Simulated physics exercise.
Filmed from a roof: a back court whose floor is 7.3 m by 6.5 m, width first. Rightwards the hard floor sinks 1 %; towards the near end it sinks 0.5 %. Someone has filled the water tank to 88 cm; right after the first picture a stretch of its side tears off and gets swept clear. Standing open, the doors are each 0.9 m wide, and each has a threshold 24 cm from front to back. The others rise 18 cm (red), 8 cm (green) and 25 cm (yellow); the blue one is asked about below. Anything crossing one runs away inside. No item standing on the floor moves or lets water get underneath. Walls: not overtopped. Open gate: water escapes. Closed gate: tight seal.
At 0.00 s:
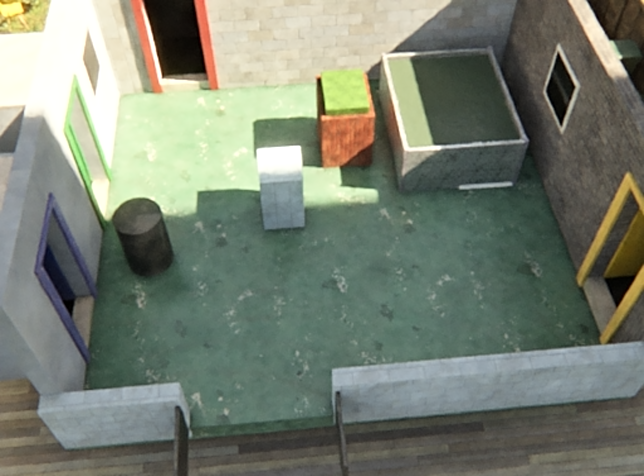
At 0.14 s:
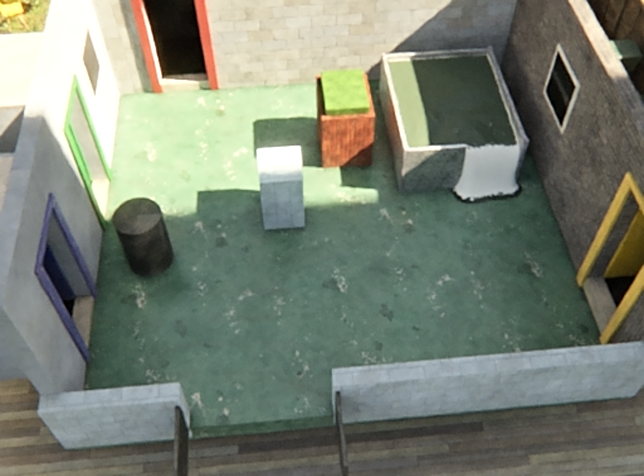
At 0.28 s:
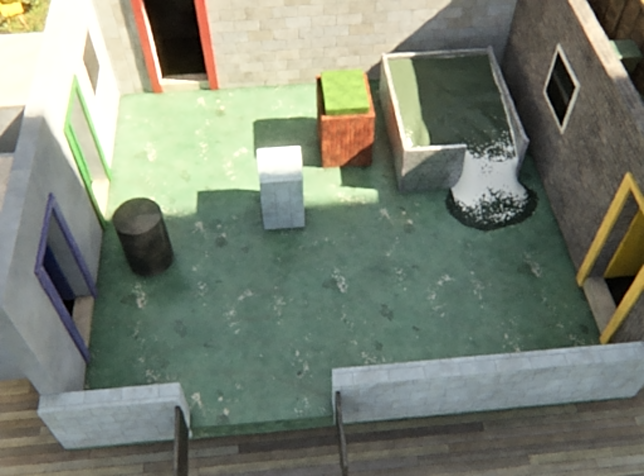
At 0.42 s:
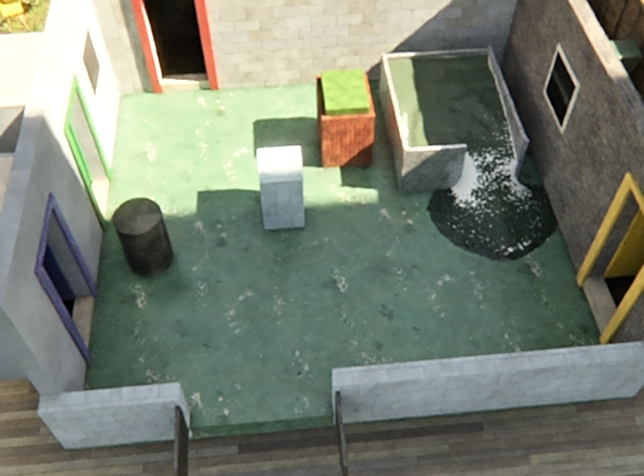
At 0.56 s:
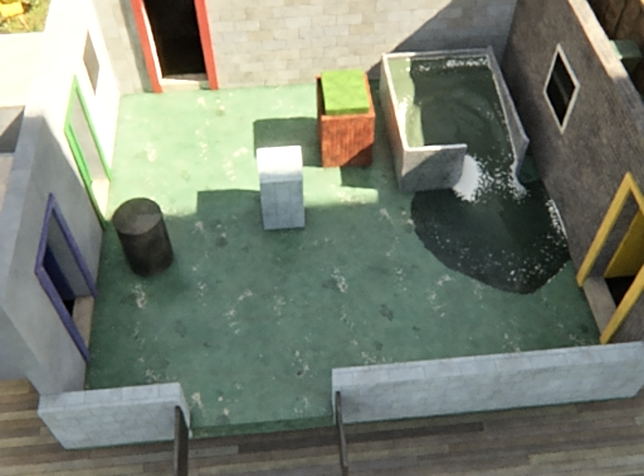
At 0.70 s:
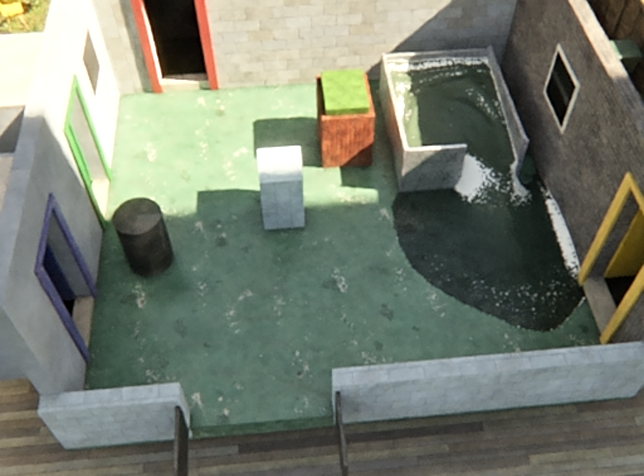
In this clip, part of the near side of a walled water tank gives way in a courtyard, and water pours through the gap, spreading across the green floor toward the viewer and along the right wall beside the yellow door.
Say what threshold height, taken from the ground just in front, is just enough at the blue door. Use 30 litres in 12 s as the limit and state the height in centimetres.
I would put it at 14.5 cm.
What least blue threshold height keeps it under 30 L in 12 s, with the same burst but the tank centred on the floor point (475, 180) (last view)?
Then about 17 centimetres at the least.
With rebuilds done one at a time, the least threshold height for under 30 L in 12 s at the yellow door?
At yellow, roughly 26 cm.
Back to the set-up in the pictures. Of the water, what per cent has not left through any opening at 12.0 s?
Some 86 %.
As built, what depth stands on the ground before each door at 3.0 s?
Red door 0 cm, green door 0 cm, yellow door 30 cm, blue door 0 cm.
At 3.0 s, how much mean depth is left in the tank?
About 42 cm.
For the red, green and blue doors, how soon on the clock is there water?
The red door at 7.0 seconds, the green door at 4.5 seconds, the blue door at 3.8 seconds.
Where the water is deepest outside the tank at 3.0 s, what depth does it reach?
About 42 cm at most.
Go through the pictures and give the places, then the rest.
The first frame shows the water tank at (450, 100) is whole and still, 88 cm deep; the blue door at (71, 287) is dry.
In the second frame, water pours out at (488, 168) and has run 0.3 m, to (468, 200); about 10 cm deep outside, 88 cm at the back.
In the third frame, water pours out at (488, 171) and has run 0.9 m, to (479, 225); about 13 cm deep outside, 88 cm at the back.
In the fourth frame, the front is at (504, 257), 1.5 m from the gap at (487, 172); 2.3 m2 of floor is wet, 88 cm left at the back.
In the fifth frame, water pours out at (487, 172) and has run 2.1 m, to (518, 289); about 7 cm deep outside, 83 cm at the back.
In the sixth frame, water pours out at (487, 172) and has run 2.8 m, to (542, 325); about 6 cm deep outside, 75 cm at the back; 4.9 m in a straight line remain to the blue door at (71, 287).
After 1.4 s water covers 25 % of the floor, deepest (57 cm) near (610, 374); it has not reached the blue door.
After 3.0 s water covers 35 % of the floor, deepest (42 cm) near (598, 375); it has not reached the blue door.
After 12.0 s water covers 100 % of the floor, deepest (18 cm) near (498, 78); 8 cm at the blue door, 47 litres in over its 13 cm threshold.
At the blue door as built, the water arrived by 3.9 s and peaked near 22 cm at 4.6 s.
Run again over the same 12 s with other heights there, 63 litres in over 12 cm, 16 litres over 16 cm. The limit of 30 litres is kept from about 14.5 cm up.
